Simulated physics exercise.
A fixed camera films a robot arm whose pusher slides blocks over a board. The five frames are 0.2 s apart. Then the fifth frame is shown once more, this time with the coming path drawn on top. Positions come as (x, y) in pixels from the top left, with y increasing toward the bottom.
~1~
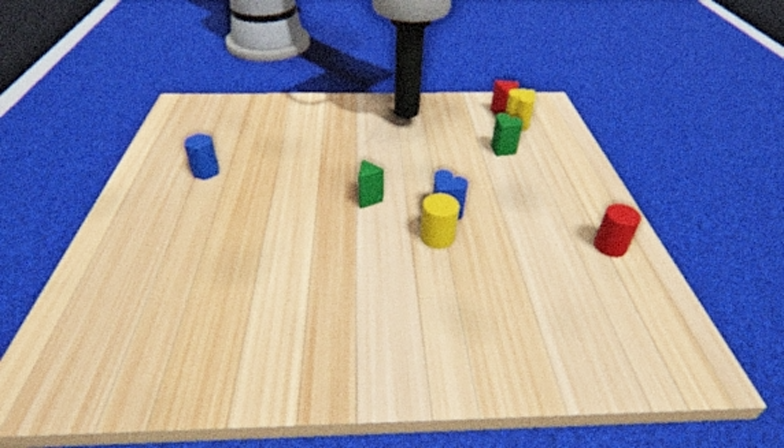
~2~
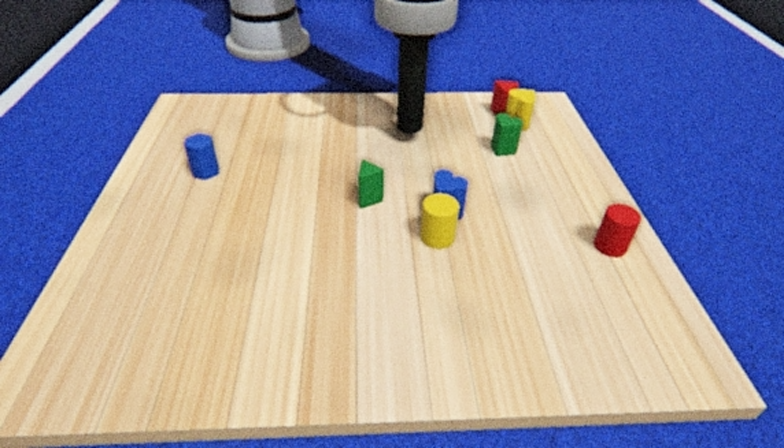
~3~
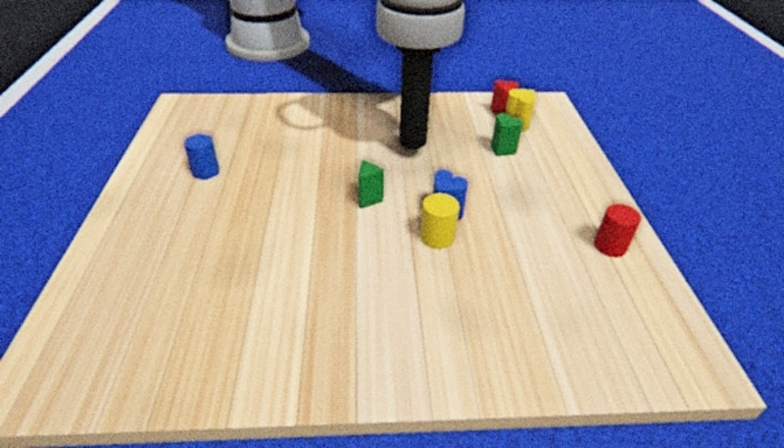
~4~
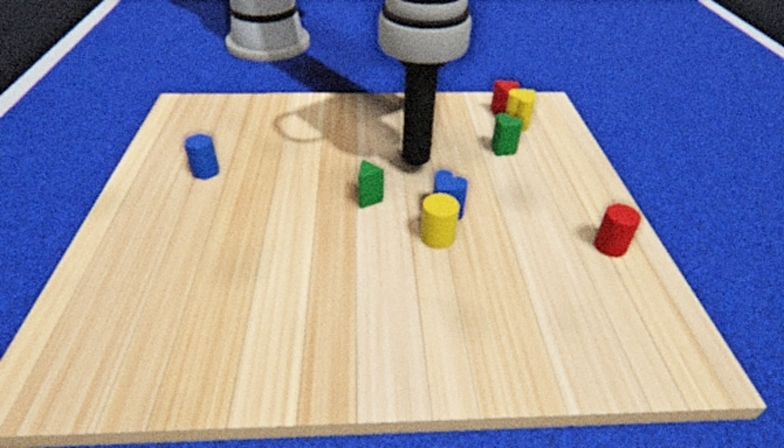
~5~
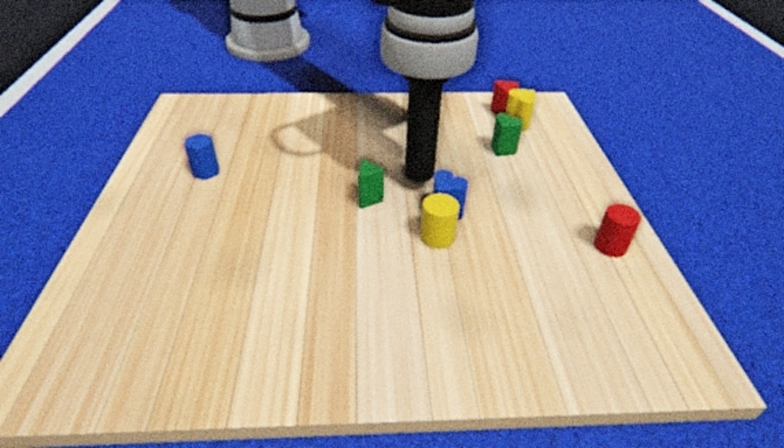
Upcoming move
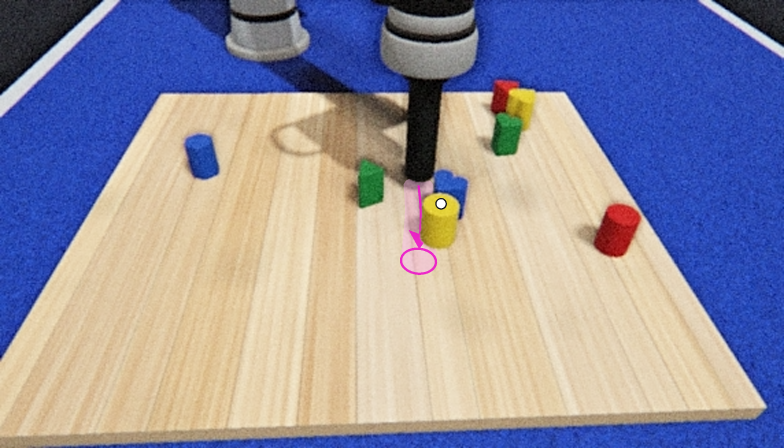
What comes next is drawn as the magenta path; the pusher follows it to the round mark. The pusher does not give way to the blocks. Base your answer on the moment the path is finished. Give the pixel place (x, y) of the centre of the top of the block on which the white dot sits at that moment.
Its top middle is near (459, 233).
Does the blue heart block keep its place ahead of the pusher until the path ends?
No
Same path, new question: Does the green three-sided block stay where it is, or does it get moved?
That block stands still.
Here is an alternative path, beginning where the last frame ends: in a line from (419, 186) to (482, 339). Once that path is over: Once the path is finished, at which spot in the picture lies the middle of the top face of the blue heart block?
I'd expect the centre of its top face to be at (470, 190).
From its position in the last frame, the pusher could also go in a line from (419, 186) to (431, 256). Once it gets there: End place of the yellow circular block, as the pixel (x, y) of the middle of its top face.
The centre of its top face lies at (466, 239).
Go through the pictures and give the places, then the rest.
Tip of the pusher (407, 113), middles of tops, green three-sided block (369, 167), yellow circular block (441, 204), blue heart block (449, 180), in the first picture.
Pusher (410, 128), nothing pushed, in the second picture.
Pusher (413, 143), nothing pushed, in the third picture.
Pusher (416, 158), nothing pushed, in the fourth picture.
Pusher (419, 174), green three-sided block (369, 167), yellow circular block (441, 204), blue heart block (449, 180), in the fifth picture.
The line goes from (419, 186) via (421, 220), ending at (418, 261); the dot is on the yellow circular block.
On the path given first. One third of the way, pusher (422, 197); blue heart block (455, 184).
Two thirds of the way, pusher (421, 222); yellow circular block (450, 218); blue heart block (455, 184).
At the end, pusher (419, 249); green three-sided block unmoved; yellow circular block (459, 233); blue heart block (455, 184).
